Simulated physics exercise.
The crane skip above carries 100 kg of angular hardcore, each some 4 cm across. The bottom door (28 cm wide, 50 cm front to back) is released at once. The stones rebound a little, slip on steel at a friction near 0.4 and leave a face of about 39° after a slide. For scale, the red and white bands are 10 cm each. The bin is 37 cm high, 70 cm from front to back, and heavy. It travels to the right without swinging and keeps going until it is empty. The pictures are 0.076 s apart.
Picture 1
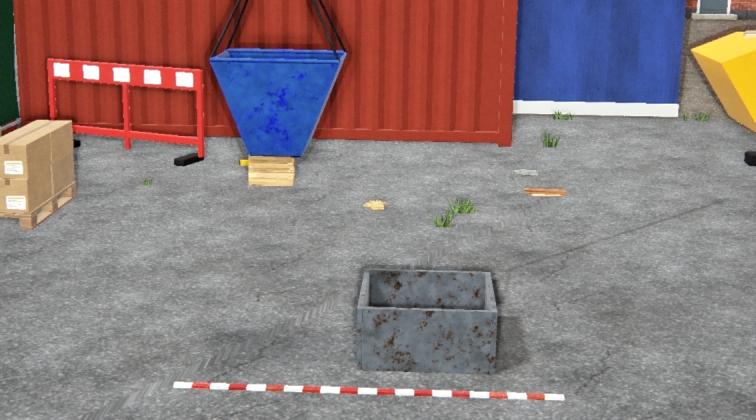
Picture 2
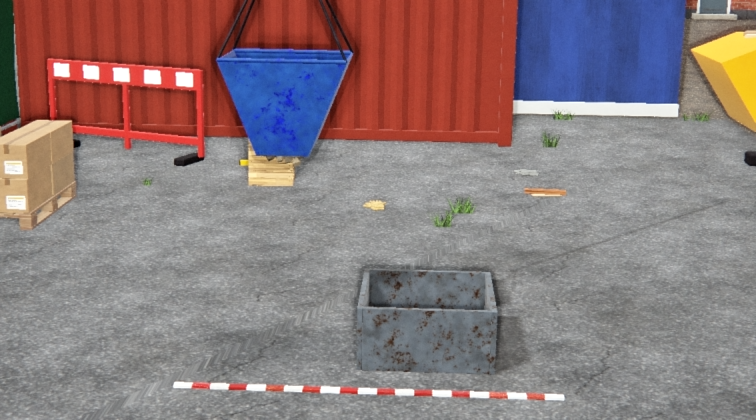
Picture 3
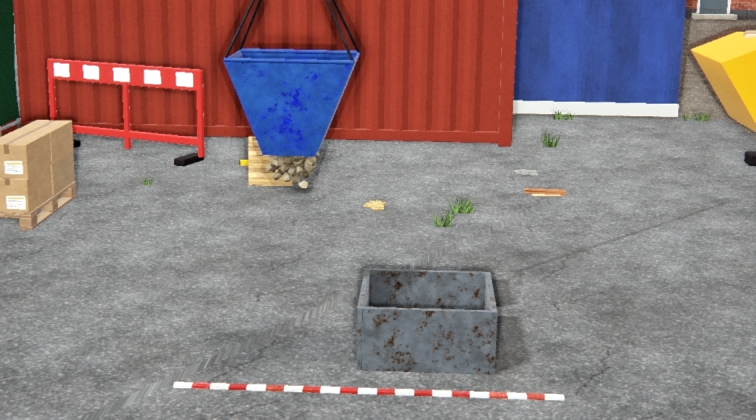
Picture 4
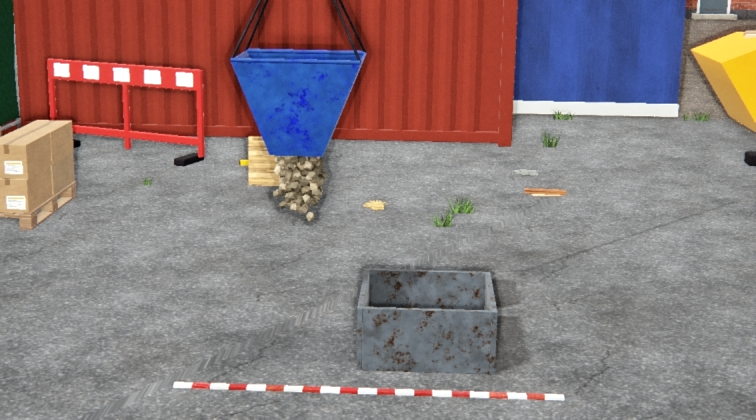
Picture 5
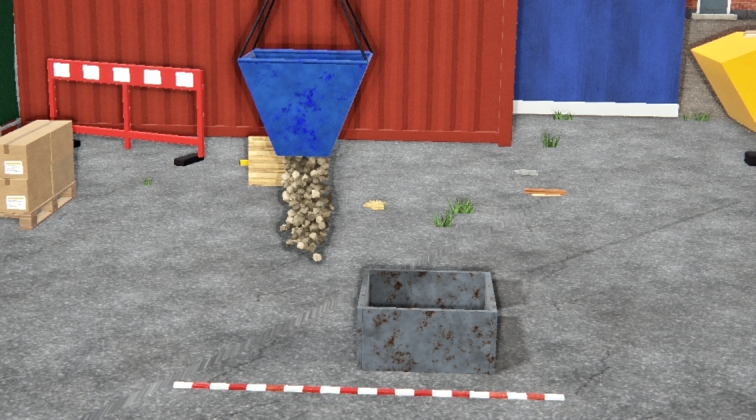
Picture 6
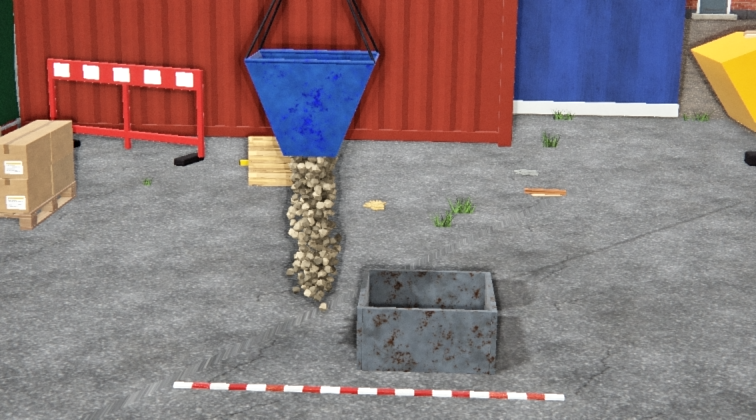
At first, a blue tapered skip hangs on dark cables in front of a red container, drifting slowly right, with an open, rust-flecked grey bin on the ground below. Then pale stones emerge from its underside, and the stream lengthens downward beside the bin's left side as the skip keeps moving right.
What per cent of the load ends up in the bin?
About 2 per cent.
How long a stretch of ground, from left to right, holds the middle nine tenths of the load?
About 60 cm.
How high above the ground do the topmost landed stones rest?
Some 24 cm high.
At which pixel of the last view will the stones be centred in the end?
Around (327, 336).
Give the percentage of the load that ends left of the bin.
Near 95 in a hundred.
Then, 0.3 s after the last picture, 0 % in the crane skip, 100 % falling or lying left of the bin; the stones farthest right are at (364, 285).
Then, 0.7 s after the last picture, 0 % in the crane skip, 96 % falling or lying left of the bin, 2 % falling or lying in the bin, 2 % falling or lying beside or right of the bin; the stones farthest right are at (431, 333).
Then, 1.3 s after the last picture, 0 % in the crane skip, 96 % falling or lying left of the bin, 2 % falling or lying in the bin, 2 % falling or lying beside or right of the bin; the stones farthest right are at (454, 337).
Then, 2.2 s after the last picture, 0 % in the crane skip, 96 % falling or lying left of the bin, 2 % falling or lying in the bin, 2 % falling or lying beside or right of the bin; the stones farthest right are at (454, 337).
Then, 4.1 s after the last picture, 0 % in the crane skip, 96 % left of the bin, 2 % in the bin, 2 % beside or right of the bin; the stones farthest right are at (454, 337).
